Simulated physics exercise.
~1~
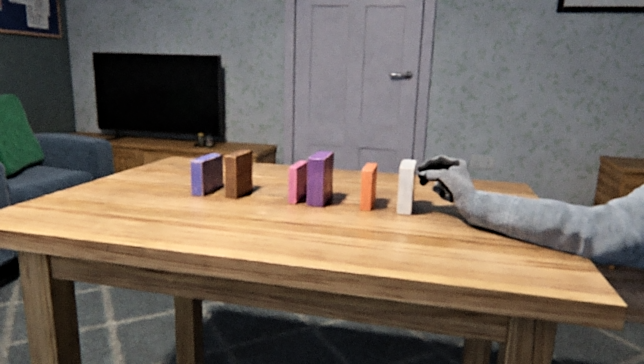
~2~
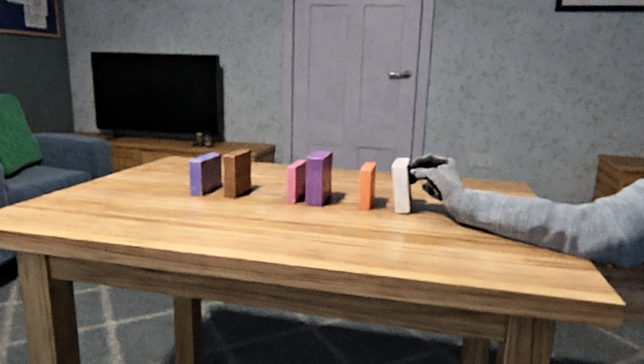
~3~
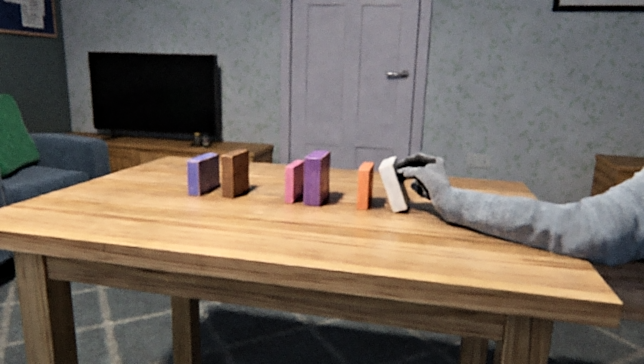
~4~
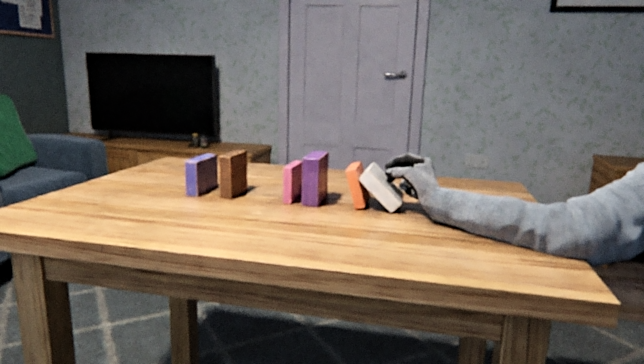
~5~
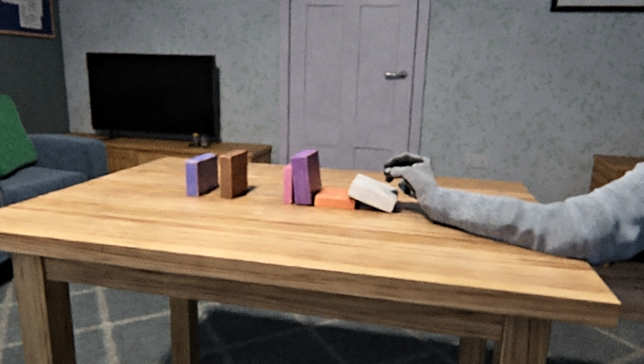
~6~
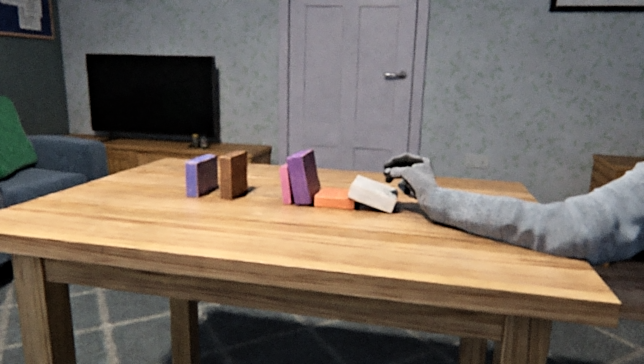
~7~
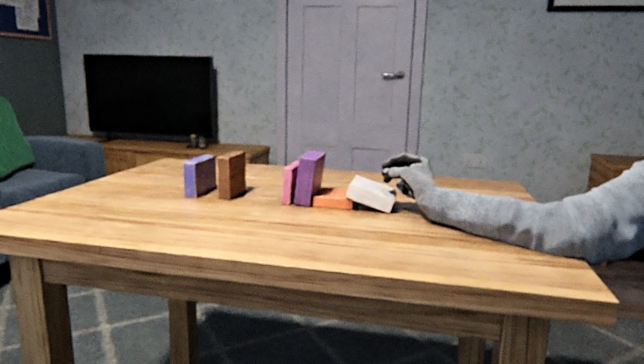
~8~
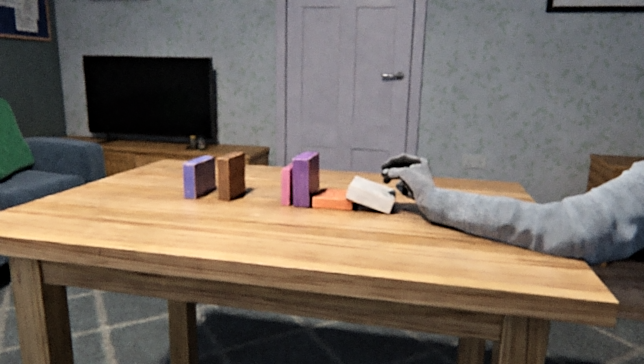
To begin with, six upright blocks stand in a spaced line on a wooden table, and a gray hand reaches in from the right to the white block at the end. The hand pushes the top of the white block leftward until it leans and tips into the orange block. The orange block topples left and lands flat against the base of the purple one, with the white block resting on its end. The purple block tilts briefly toward the pink block, then settles back upright. The pink, purple, brown and blue blocks are left standing.
